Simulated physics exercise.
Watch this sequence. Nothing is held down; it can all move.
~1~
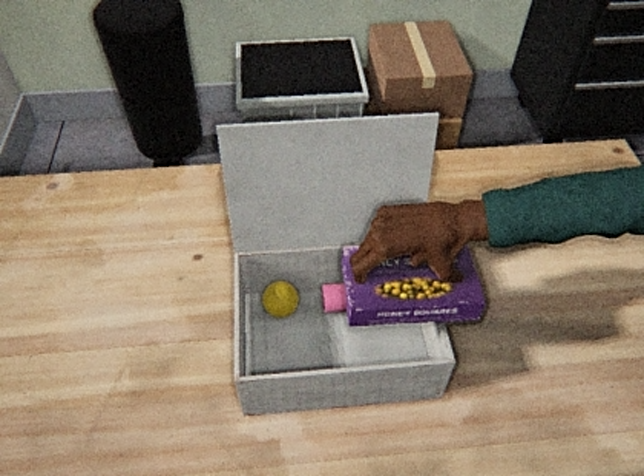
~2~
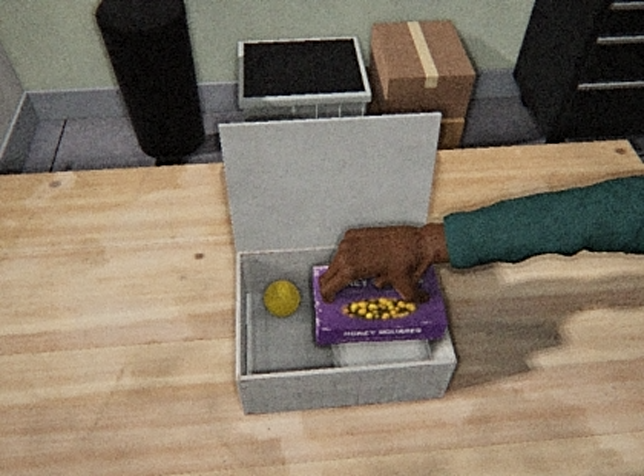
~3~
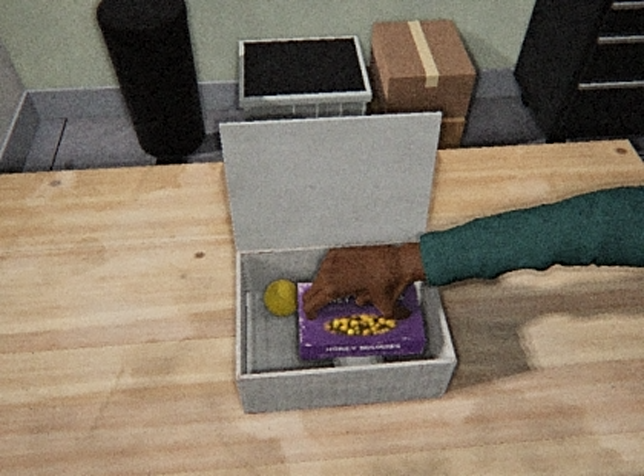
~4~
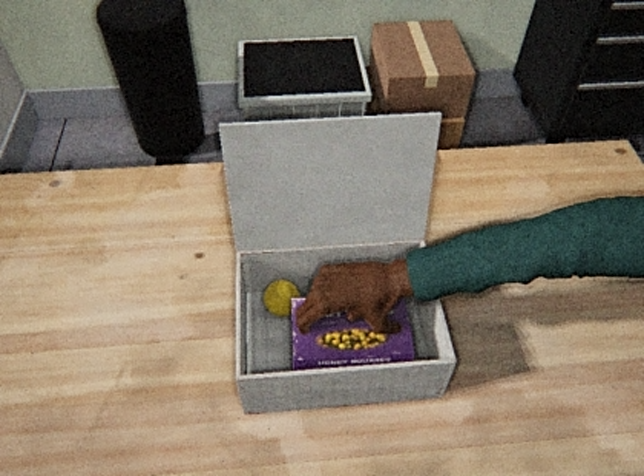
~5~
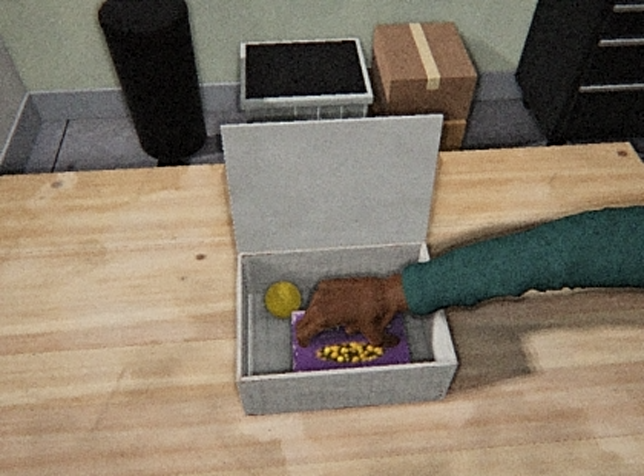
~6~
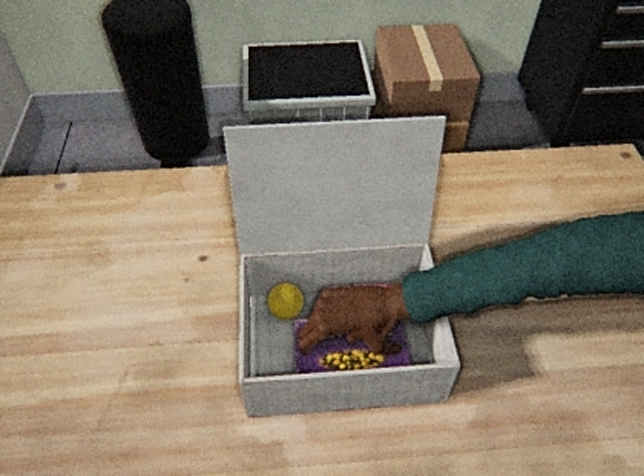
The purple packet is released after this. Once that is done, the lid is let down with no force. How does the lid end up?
The lid goes all the way down.
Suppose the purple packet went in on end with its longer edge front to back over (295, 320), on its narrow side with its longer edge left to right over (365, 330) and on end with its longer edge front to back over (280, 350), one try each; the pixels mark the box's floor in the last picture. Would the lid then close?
Trial 1: Lid fully lowered. Trial 2: Lid fully lowered. Trial 3: Lid propped open.
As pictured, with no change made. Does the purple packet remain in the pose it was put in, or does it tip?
By the end the purple packet has kept its angle.
Then, 1.30 s later than the last frame, lid 81° above the rim.
Then, 1.70 s later than the last frame, lid 46° above the rim.
Then, 1.90 s later than the last frame, lid 19° above the rim.
When it is over, lid shut; all 3 as before. End places, in pixels of the last picture, purple packet near (351, 352).
